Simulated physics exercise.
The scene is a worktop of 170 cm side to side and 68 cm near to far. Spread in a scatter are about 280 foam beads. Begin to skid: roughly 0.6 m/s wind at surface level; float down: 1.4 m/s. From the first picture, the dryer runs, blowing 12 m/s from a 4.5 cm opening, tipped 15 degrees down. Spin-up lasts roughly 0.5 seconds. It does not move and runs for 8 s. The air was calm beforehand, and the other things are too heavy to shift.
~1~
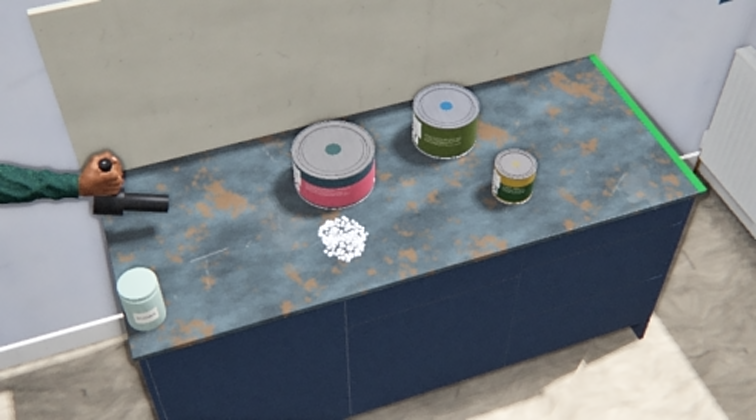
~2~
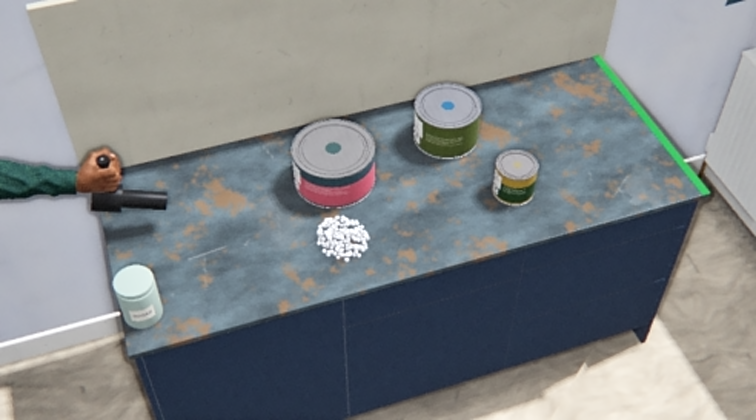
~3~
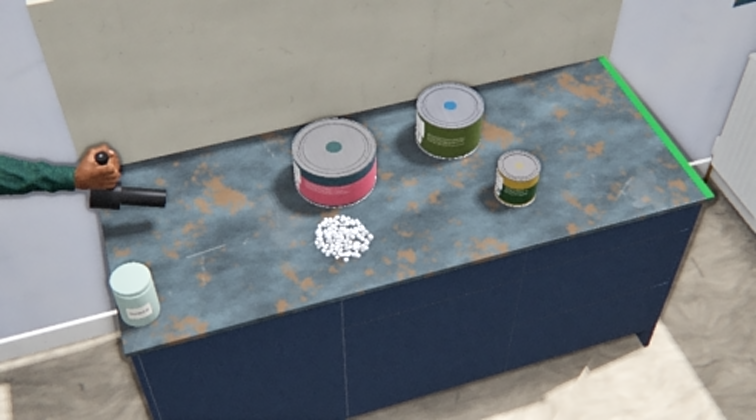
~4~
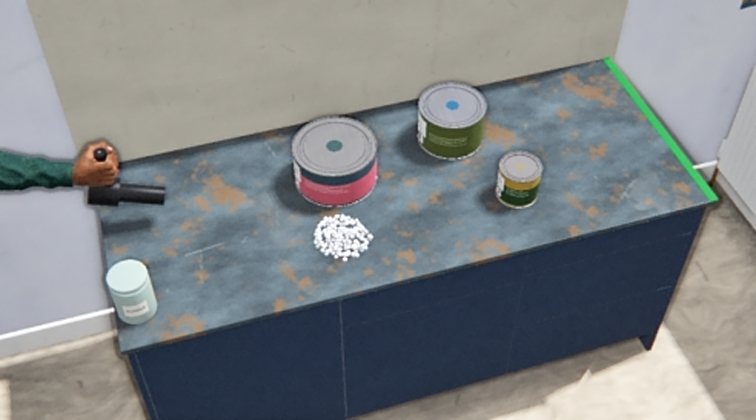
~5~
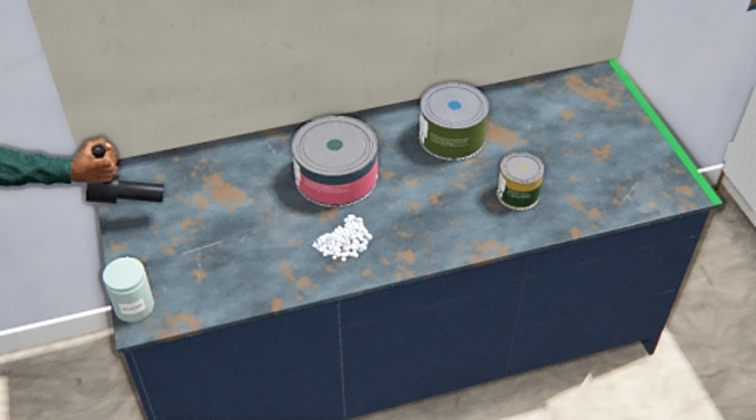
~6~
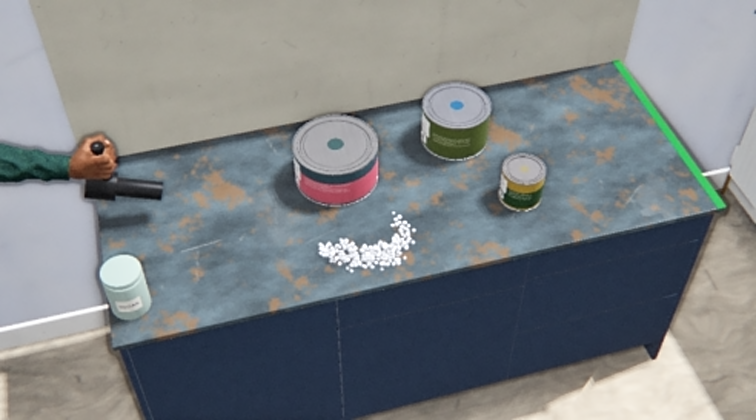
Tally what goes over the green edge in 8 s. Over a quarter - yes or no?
Over a quarter: No.
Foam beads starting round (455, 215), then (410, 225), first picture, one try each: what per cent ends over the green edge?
20 and 20 in a hundred, respectively.
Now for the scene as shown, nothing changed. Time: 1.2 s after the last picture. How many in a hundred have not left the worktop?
Some 4 per cent.
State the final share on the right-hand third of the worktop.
Roughly 1 in a hundred.
Then, 1.2 s after the last picture, 5 % are on the move or not yet settled, 0 % are over the green edge.
Then, 2.1 s after the last picture, 2 % are on the move or not yet settled, 2 % are over the green edge.
Then, 4.0 s after the last picture, 1 % are on the move or not yet settled, 2 % are over the green edge.
Then, 7.6 s after the last picture, at the end, 3 % are over the green edge.
